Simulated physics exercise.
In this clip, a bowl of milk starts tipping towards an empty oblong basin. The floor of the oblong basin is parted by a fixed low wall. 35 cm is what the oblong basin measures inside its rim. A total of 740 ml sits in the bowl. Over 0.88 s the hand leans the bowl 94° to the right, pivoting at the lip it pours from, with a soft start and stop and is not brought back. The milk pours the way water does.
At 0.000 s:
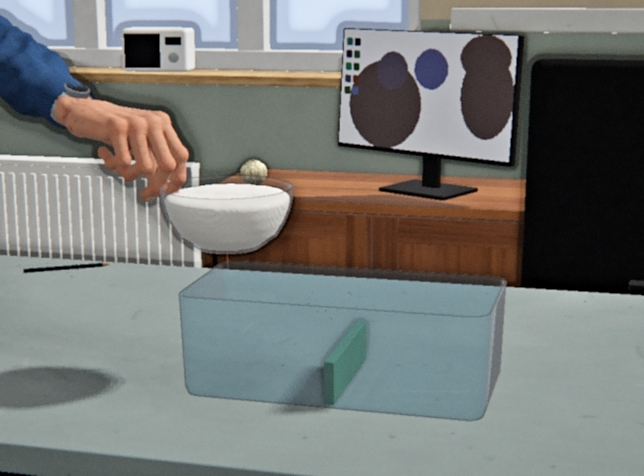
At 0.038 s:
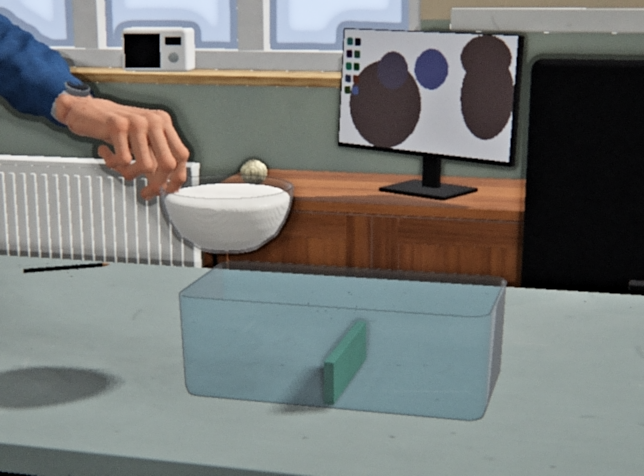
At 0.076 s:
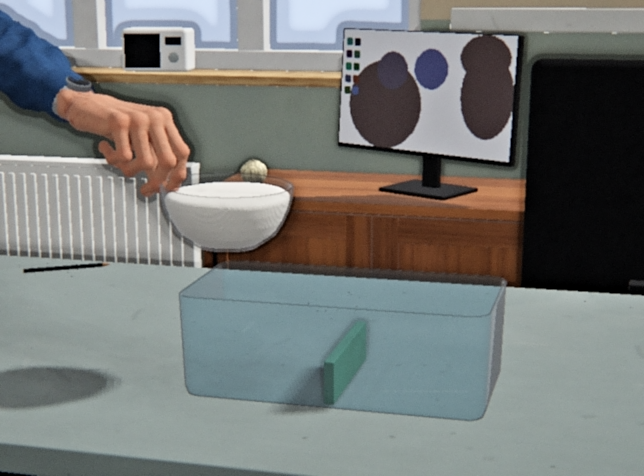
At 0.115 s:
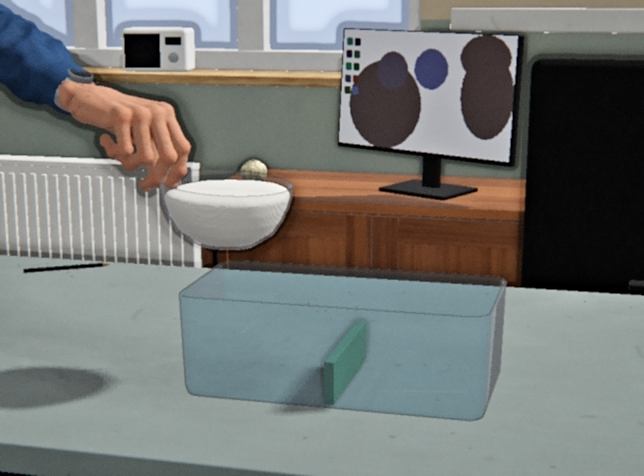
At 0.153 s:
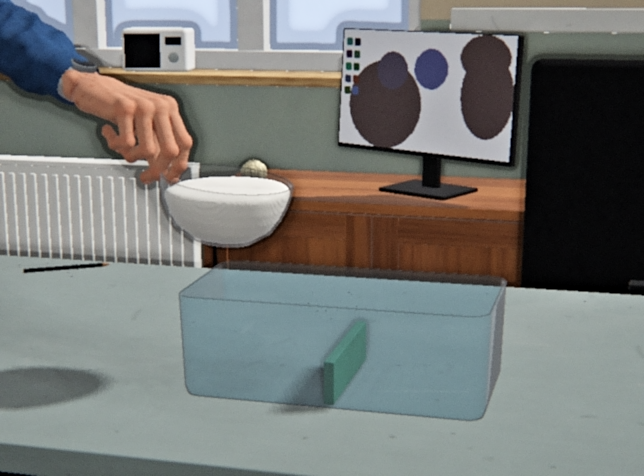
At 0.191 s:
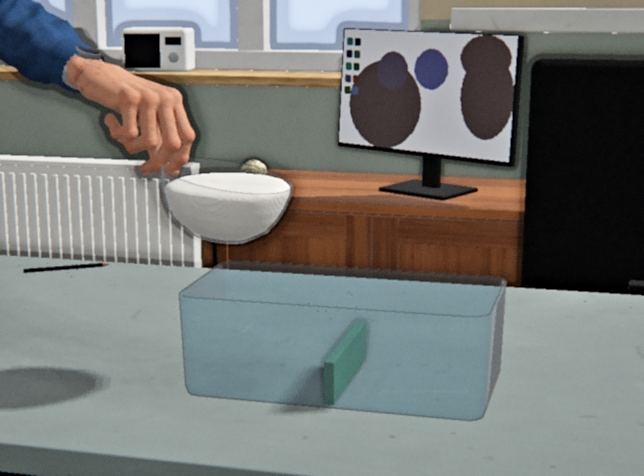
In a room with a monitor, a hand slowly tilting a white bowl of milk slightly rightward above an empty clear basin.
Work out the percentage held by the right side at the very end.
I would put it at 90 per cent.
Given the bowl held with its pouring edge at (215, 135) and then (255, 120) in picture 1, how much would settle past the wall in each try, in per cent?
Result: 20 per cent, then 80 per cent.
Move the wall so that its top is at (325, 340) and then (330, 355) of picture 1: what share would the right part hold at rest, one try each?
I'd say 95 percent on the first go, 85 percent on the next.
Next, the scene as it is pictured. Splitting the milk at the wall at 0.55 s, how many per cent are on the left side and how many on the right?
4 on the left, 4 on the right, roughly.
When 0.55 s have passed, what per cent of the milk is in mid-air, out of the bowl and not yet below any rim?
38 per cent.
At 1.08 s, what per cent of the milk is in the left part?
The fraction is near 10 percent.
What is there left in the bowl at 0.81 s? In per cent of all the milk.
Close to 4 percent of the total.
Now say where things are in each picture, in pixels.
In the first frame, tilt 0°; pouring edge (290, 191); surface from (171, 192) to (289, 198); the oblong basin's rim runs from (201, 279) to (498, 298); the wall's top is at (346, 342).
In the second frame, tilt 0°; pouring edge (290, 191); surface from (171, 192) to (289, 198).
In the third frame, tilt 2°; pouring edge (290, 191); surface from (171, 191) to (288, 197).
In the fourth frame, tilt 4°; pouring edge (290, 191); surface from (171, 189) to (288, 194).
In the fifth frame, tilt 7°; pouring edge (289, 191); surface from (171, 185) to (288, 192).
In the sixth frame, tilt 11°; pouring edge (289, 191); surface from (171, 181) to (289, 188).
After 0.55 s the tilt is 65° and 53 per cent is still to pour, 4 is left of the wall and 4 right of it.
After 0.81 s the tilt is 92° and 4 per cent is still to pour, 5 is left of the wall and 72 right of it.
After 1.08 s the tilt is 94° and 0 per cent is still to pour, 9 is left of the wall and 90 right of it.
After 1.38 s the tilt is 94° and 0 per cent is still to pour, 10 is left of the wall and 89 right of it.
In the end 10 per cent lies left of the wall, 90 right of it and 1 outside.
